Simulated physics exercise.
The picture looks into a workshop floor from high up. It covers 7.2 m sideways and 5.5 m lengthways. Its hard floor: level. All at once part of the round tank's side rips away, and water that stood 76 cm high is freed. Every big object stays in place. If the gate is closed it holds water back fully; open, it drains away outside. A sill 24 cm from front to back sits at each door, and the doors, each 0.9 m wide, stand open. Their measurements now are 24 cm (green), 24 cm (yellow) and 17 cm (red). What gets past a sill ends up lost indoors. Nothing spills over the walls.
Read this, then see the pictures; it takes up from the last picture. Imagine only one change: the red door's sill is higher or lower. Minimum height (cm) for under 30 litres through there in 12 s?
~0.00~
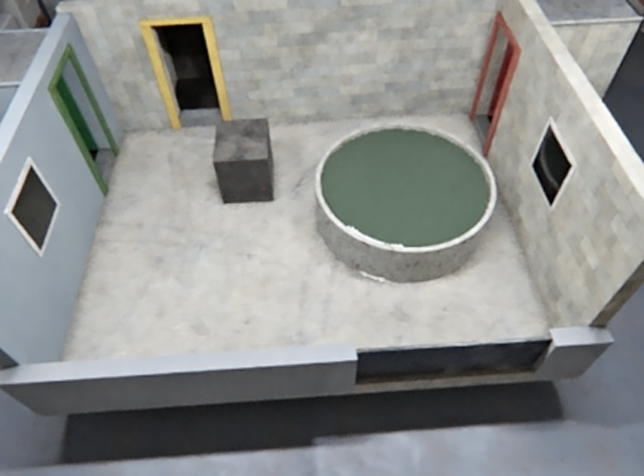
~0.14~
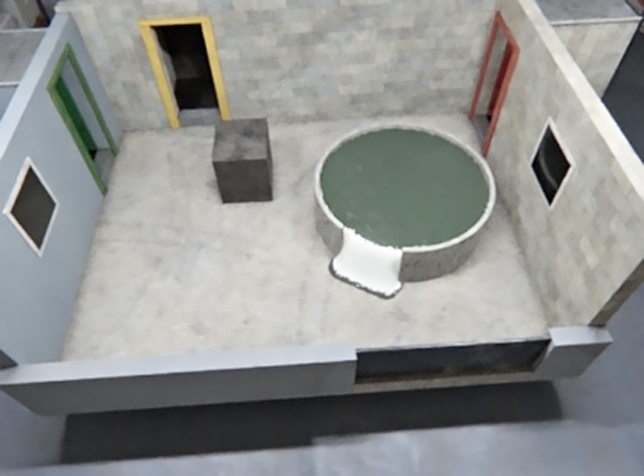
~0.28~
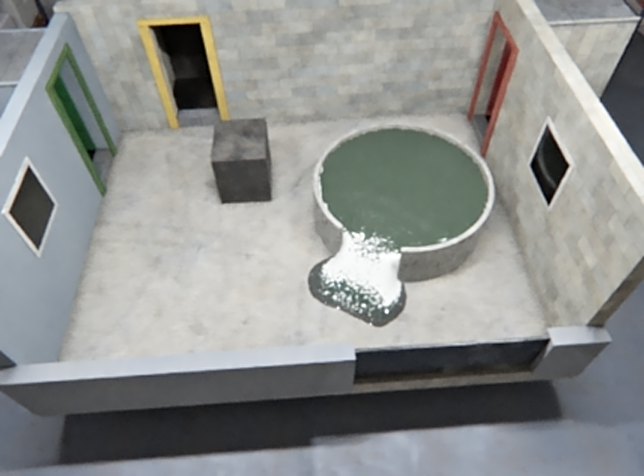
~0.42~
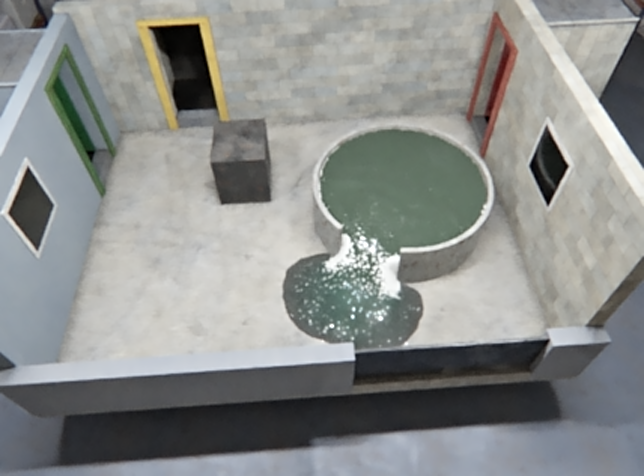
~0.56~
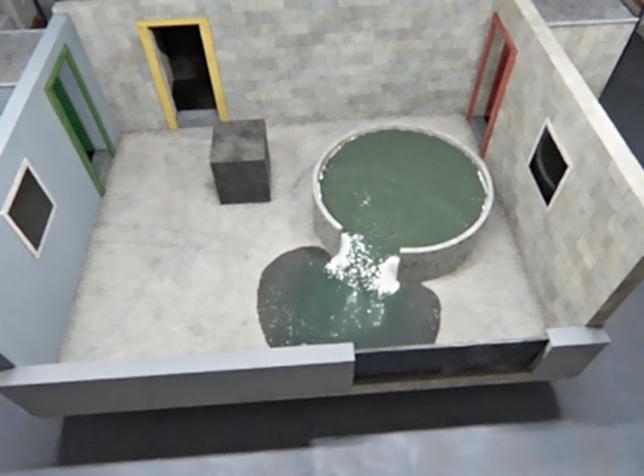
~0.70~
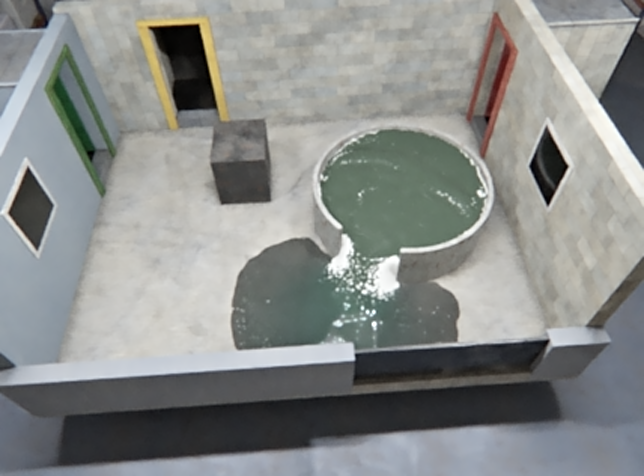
Roughly 16 cm.
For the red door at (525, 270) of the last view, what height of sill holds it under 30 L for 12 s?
Roughly 10.0 cm.
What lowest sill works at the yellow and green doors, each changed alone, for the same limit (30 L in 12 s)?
You'd want some 16 cm at yellow and some 13.0 cm at green.
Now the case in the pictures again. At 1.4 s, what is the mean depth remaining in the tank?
I'd put it near 59 cm.
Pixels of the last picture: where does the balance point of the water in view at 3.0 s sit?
My guess is close to (334, 257).
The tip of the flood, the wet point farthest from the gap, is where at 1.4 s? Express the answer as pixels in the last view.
Around pixel (63, 390).
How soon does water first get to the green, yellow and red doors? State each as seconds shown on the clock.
Green: 3.0 s; yellow: 4.0 s; red: 3.8 s.
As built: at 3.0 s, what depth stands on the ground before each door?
The green door has 2 cm, the yellow door 0 cm and the red door 0 cm.
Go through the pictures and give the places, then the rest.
The first frame shows the round tank at (404, 183) is whole and still, 76 cm deep; the red door at (491, 94) is dry.
In the second frame, water pours out at (369, 261) and has run 0.3 m, to (388, 295); about 9 cm deep outside, 76 cm at the back.
In the third frame, the front is at (375, 320), 0.8 m from the gap at (368, 263); 0.9 m2 of floor is wet, 76 cm left at the back.
In the fourth frame, water pours out at (367, 265) and has run 1.3 m, to a hidden place; about 7 cm deep outside, 76 cm at the back.
In the fifth frame, water pours out at (367, 265) and has run 1.9 m, to a hidden place; about 6 cm deep outside, 76 cm at the back.
In the sixth frame, water pours out at (367, 264) and has run 2.3 m, to a hidden place; about 6 cm deep outside, 76 cm at the back; the red door at (488, 95), 4.0 m from the gap, is still 4.0 m from the nearest water.
After 1.4 s water covers 25 % of the floor, deepest (46 cm) near (346, 357); it has not reached the red door.
After 3.0 s water covers 45 % of the floor, deepest (40 cm) near (49, 391); it has not reached the red door.
After 12.0 s water covers 100 % of the floor, deepest (21 cm) near (459, 115); 20 cm at the red door, 18 litres in over its 17 cm sill.
At the red door as built, the water arrived by 3.9 s and peaked near 21 cm at 11.6 s.
With a sill of 13.5 cm, 54 litres would have come in within the 12 s; with 18.5 cm, 9 litres. So under 30 litres takes about 16 cm.
